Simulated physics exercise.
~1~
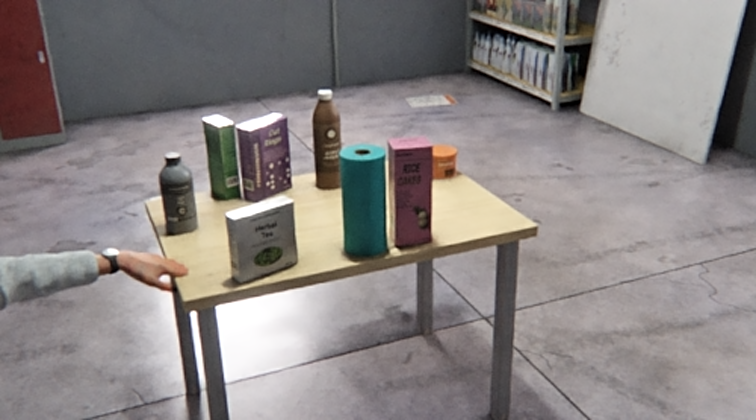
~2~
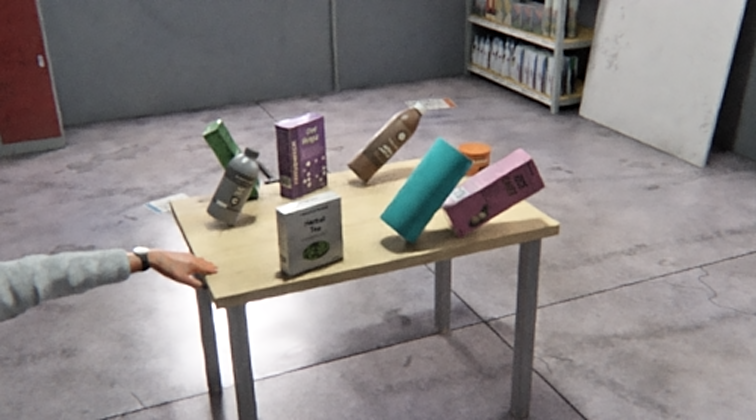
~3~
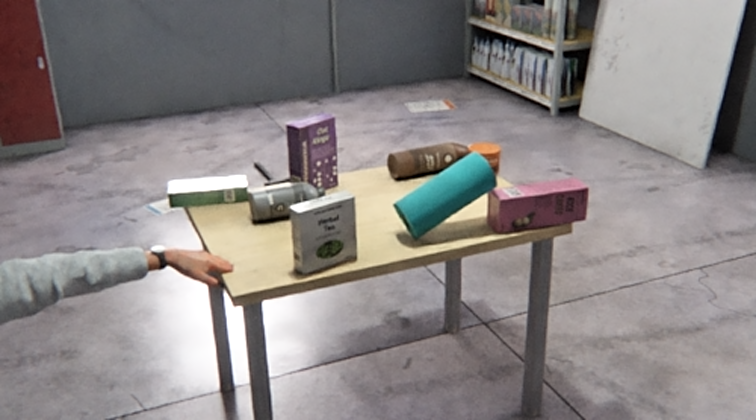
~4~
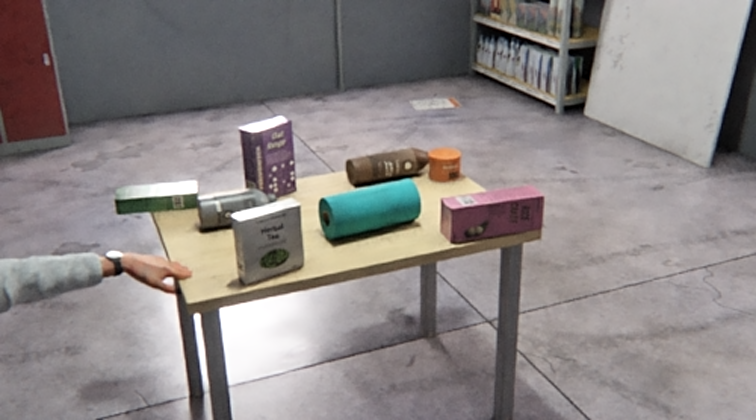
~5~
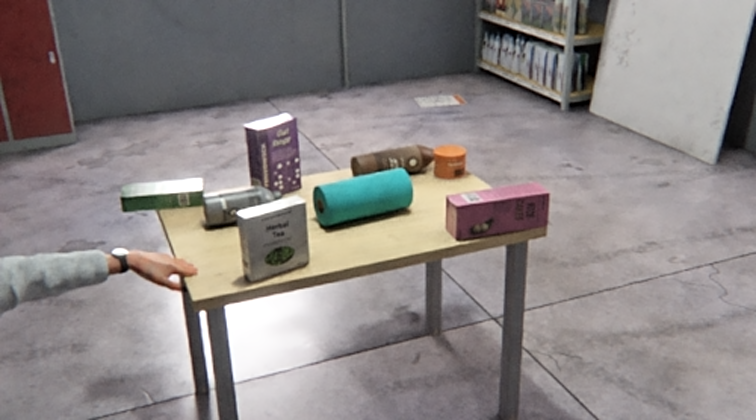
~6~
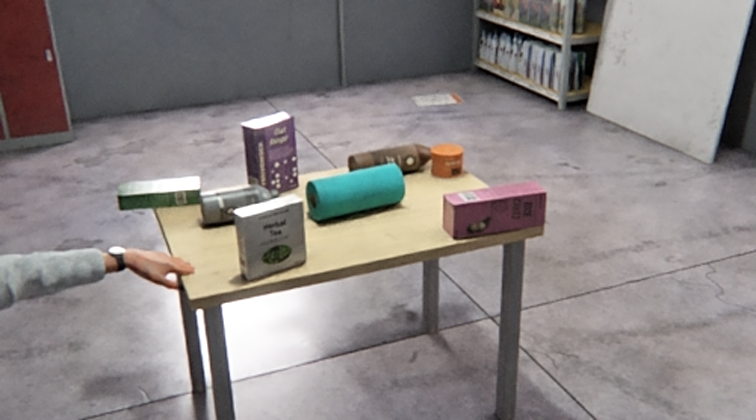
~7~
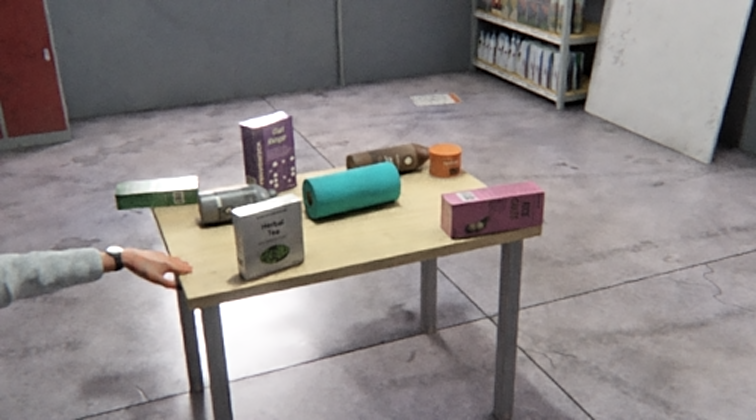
A light wooden table, gripped at its left edge by a hand in a grey sleeve, carries eight loose boxes, bottles and other items, most of them standing tall. The hand shoves it to the right, and the grey bottle, green packet, brown bottle, turquoise roll and pink carton tip over. As the table reaches its furthest point right, the green packet lies across the left edge. The hand then draws the table back left, and the turquoise roll settles flat and rolls slightly left. Finally the five lie toppled on the tabletop, while the white packet, purple packet and orange tub stay upright.
